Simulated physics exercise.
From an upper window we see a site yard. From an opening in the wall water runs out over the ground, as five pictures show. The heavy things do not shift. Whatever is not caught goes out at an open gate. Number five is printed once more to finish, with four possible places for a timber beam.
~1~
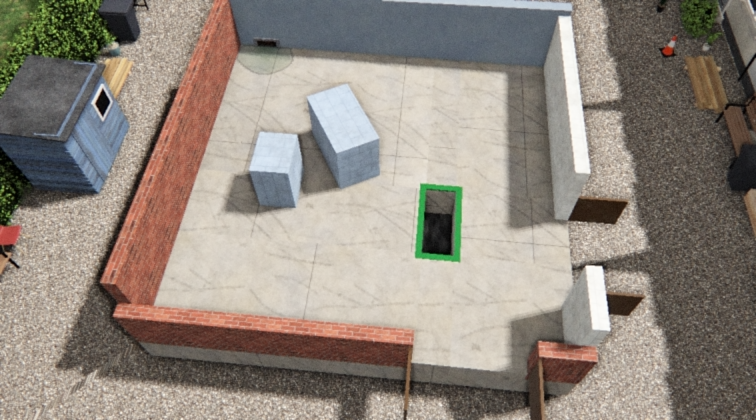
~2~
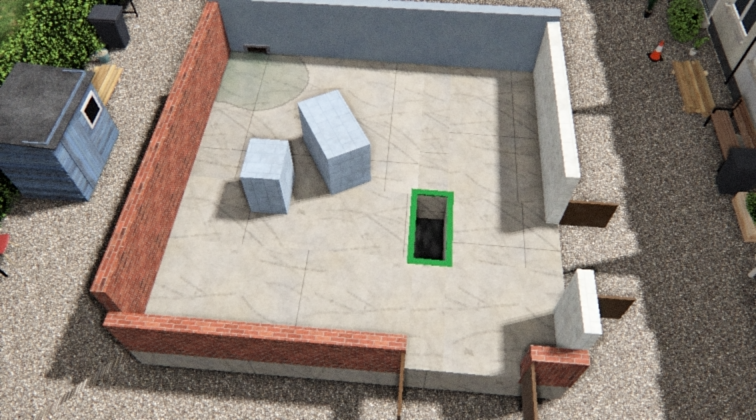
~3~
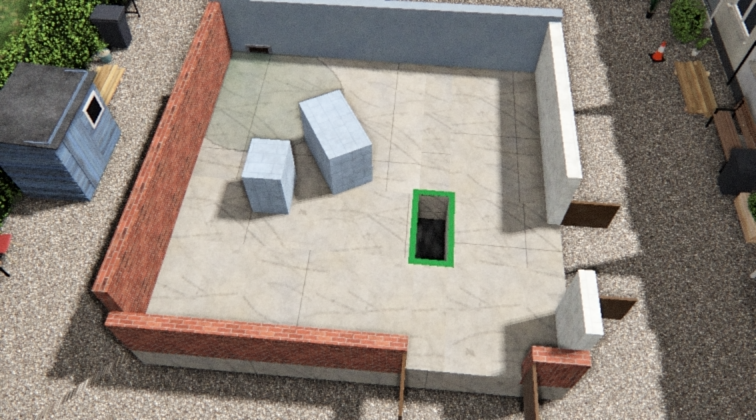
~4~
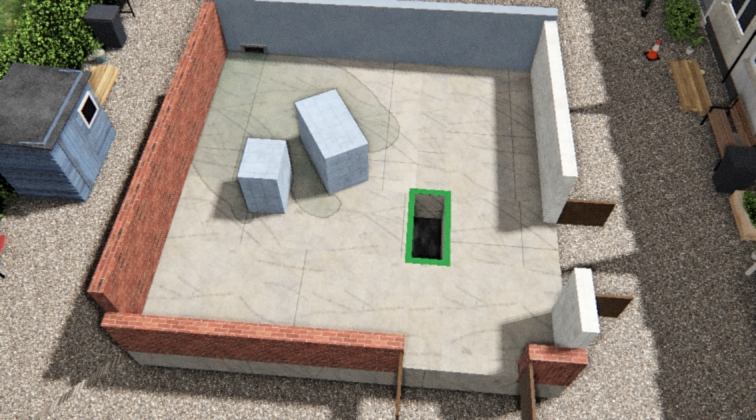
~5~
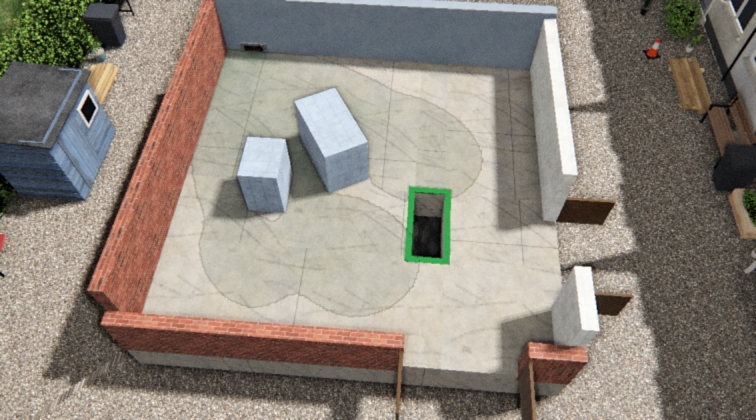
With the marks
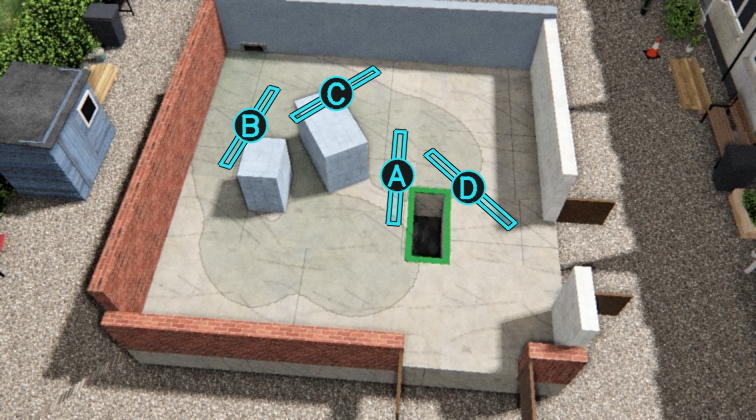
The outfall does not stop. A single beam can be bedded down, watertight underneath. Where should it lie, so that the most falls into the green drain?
Place D does it best.
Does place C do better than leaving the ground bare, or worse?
It is worse.
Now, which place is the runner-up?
That is place B.
On the marked copy, A from (393, 223) to (400, 131); B from (225, 165) to (273, 88); C from (294, 118) to (375, 70); D from (429, 152) to (511, 225).
With A, about 6 % of the stream goes into the green drain, about 93 % out by the gates.
With B, about 11 % of the stream goes into the green drain, about 89 % out by the gates.
With C, about 8 % of the stream goes into the green drain, about 92 % out by the gates.
With D, about 16 % of the stream goes into the green drain, about 84 % out by the gates.
